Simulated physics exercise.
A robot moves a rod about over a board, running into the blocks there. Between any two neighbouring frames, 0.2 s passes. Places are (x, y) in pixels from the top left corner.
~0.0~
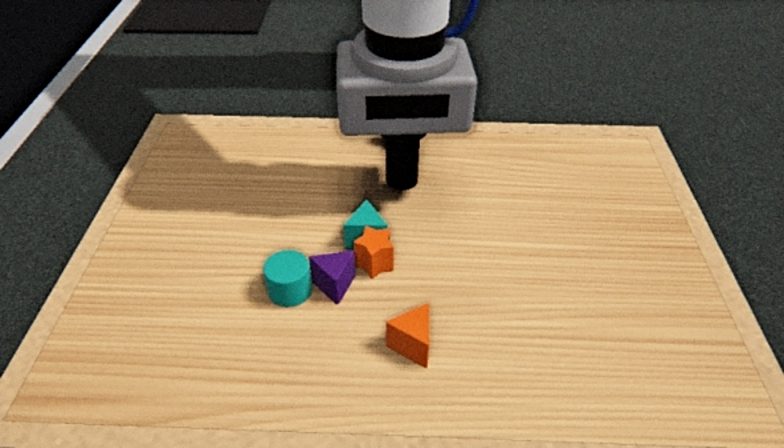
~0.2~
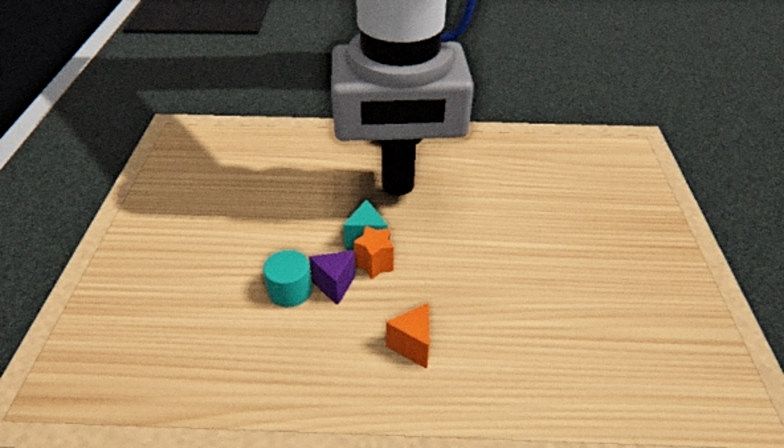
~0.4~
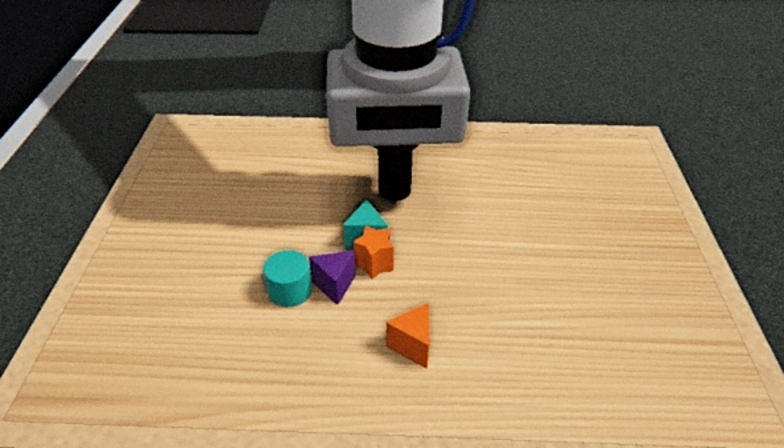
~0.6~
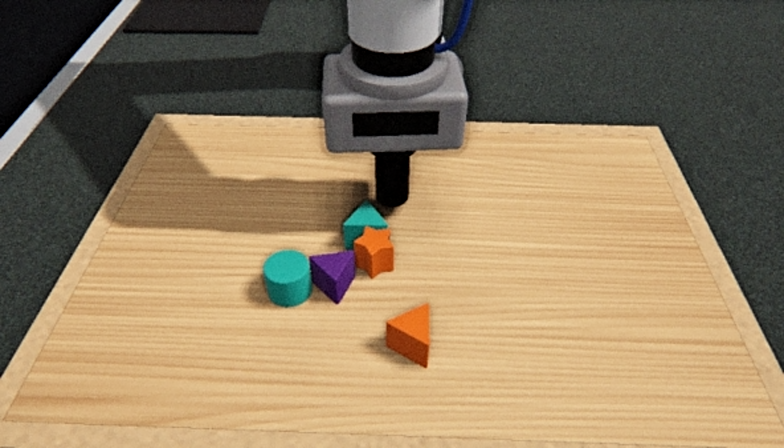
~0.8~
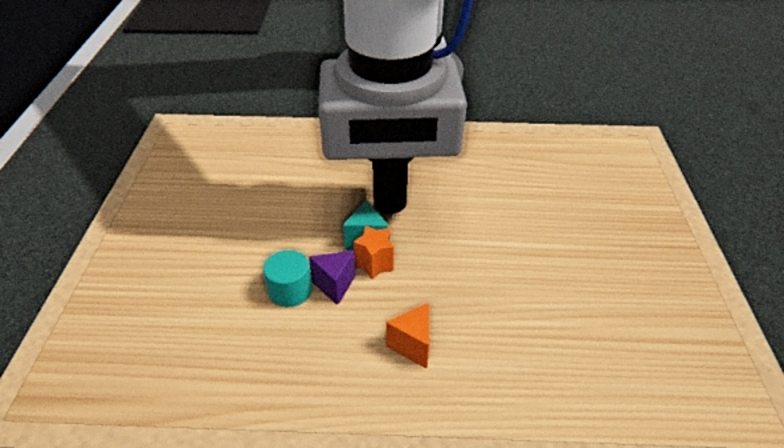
On a wooden board, a robot's dark rod crept a short way toward the viewer and slightly left, nearing a turquoise triangular block beside an orange star, while all five blocks stayed still.
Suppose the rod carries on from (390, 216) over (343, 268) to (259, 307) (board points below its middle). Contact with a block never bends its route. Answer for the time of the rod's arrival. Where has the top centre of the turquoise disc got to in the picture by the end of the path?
At (208, 296).
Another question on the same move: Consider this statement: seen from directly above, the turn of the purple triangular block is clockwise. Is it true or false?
Verdict: False.
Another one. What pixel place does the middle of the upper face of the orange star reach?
Its top face will be centred at roughly (374, 258).
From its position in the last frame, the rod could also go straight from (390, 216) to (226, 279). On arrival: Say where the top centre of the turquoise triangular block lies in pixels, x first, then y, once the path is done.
That would be at about pixel (339, 236).
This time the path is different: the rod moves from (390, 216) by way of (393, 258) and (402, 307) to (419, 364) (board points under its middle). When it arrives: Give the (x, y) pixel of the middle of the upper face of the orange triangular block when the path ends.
It comes to (422, 374).
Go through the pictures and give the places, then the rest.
The first frame shows rod's lower end at (402, 181); turquoise disc at (286, 265); purple triangular block at (333, 262); turquoise triangular block at (366, 216); orange star at (375, 239).
The second frame shows rod at (398, 186); blocks still.
The third frame shows rod at (395, 191); blocks still.
The fourth frame shows rod at (392, 197); blocks still.
The fifth frame shows rod at (390, 203); turquoise disc at (286, 265); purple triangular block at (333, 262); turquoise triangular block at (366, 216); orange star at (375, 239).
The first path, step by step. One third of the way, rod at (359, 239); purple triangular block at (331, 267); turquoise triangular block at (335, 244), turned 15° anticlockwise; orange star at (373, 254), turned 60° anticlockwise.
Two thirds of the way, rod at (314, 271); turquoise disc at (253, 280); purple triangular block at (322, 290), turned 35° anticlockwise; turquoise triangular block at (293, 282), turned 45° anticlockwise; orange star at (374, 258), turned 70° anticlockwise.
At the end, rod at (256, 294); turquoise disc at (208, 296); purple triangular block at (322, 291), turned 40° anticlockwise; turquoise triangular block at (263, 309), turned 65° anticlockwise; orange star at (374, 258), turned 70° anticlockwise.
